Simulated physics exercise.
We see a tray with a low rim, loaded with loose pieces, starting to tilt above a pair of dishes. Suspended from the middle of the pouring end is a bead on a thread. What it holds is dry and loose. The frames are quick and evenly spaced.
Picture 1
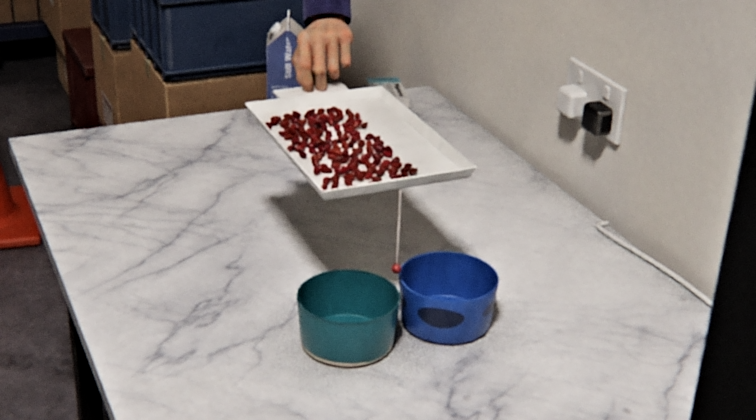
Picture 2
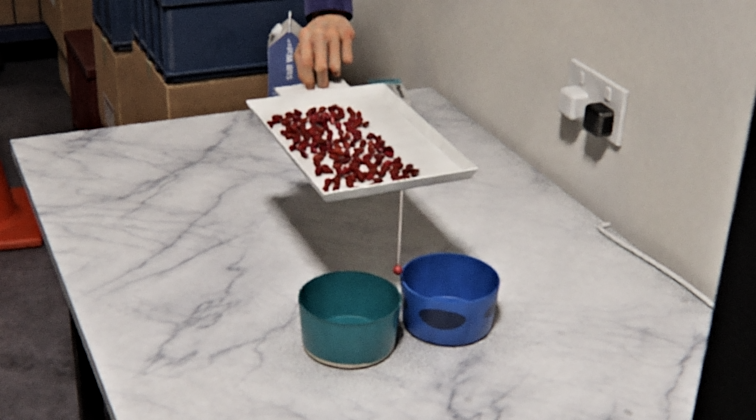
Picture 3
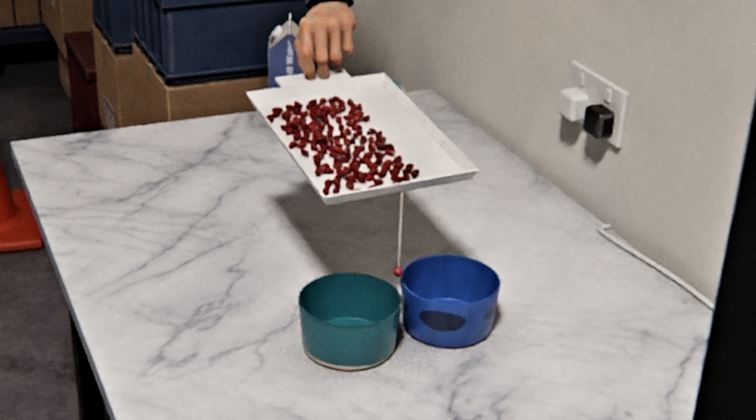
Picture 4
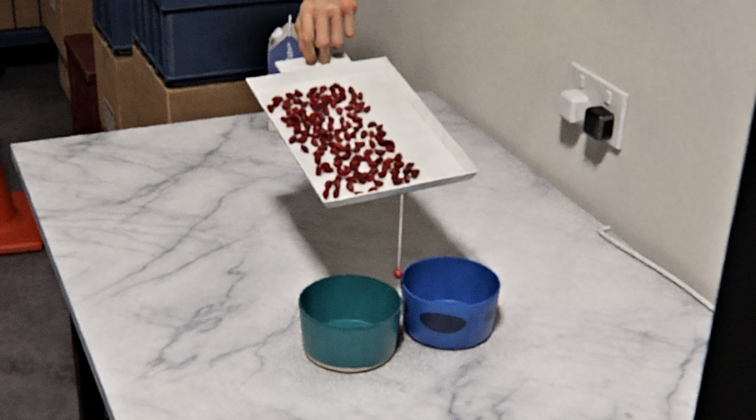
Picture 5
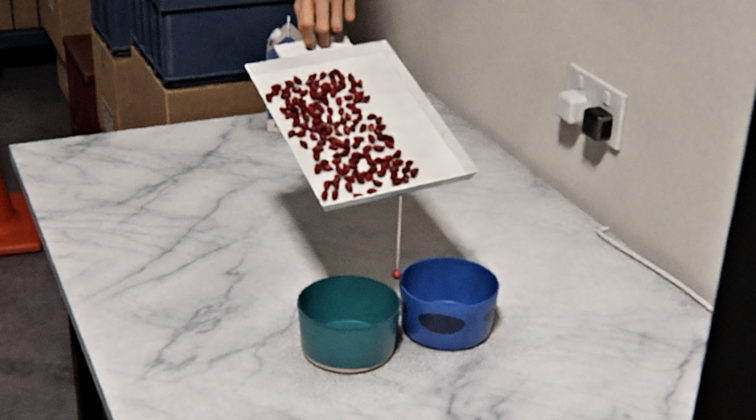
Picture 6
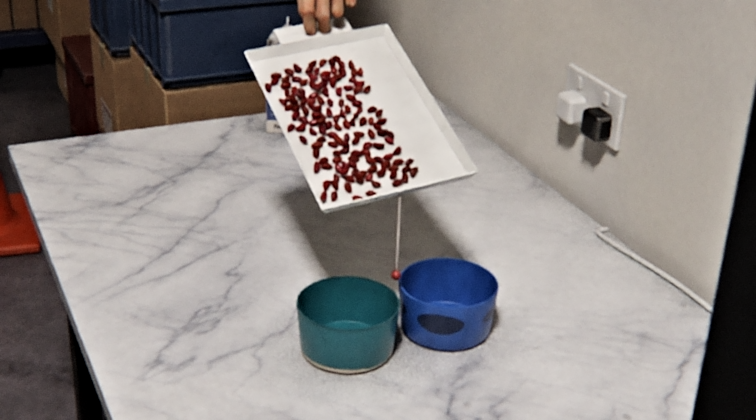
A hand raises the far end of a white, low-rimmed tray of dark red beans above a marble-patterned table, seen from slightly above in a room with a pale wall at right. A green dish sits left of a blue one below, with a red bead hanging on a thread near them. The tray's slope steepens steadily, its near left corner lowest, while the camera stays still.
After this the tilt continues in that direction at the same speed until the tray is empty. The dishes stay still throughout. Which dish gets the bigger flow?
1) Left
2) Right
1, left.
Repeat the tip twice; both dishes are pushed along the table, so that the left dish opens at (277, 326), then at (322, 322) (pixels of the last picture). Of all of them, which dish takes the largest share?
The first time it's the right-side dish, the second time it's the left-side dish.
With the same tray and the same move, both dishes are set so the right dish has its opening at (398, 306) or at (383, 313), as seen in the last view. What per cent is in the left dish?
Respectively 40 % and 10 %.
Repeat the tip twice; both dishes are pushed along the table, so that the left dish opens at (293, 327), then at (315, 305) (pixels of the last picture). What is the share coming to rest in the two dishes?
Close to 80 in a hundred, followed by close to 60 in a hundred.
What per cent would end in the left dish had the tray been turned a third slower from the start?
I'd expect near 60 per cent.
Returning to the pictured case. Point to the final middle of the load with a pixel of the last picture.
Somewhere close to (347, 354) in the last picture.
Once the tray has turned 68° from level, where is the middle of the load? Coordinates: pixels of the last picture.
I'd mark it close to (355, 187).
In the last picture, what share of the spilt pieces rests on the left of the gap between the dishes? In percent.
Roughly 70 %.
Shortly afterwards, tray tipped steeply; the bulk on the tray; only a few in the left dish; a little in the air.
Next, tray tipped past a quarter turn; near half in the left dish; only a few in the right dish; near a third outside both; a little in the air.
Some moments later, tray tipped past a quarter turn; near two thirds in the left dish; a little in the right dish; near a third outside both.
In the end, tray tipped past a quarter turn; near two thirds in the left dish; a little in the right dish; near a third outside both.
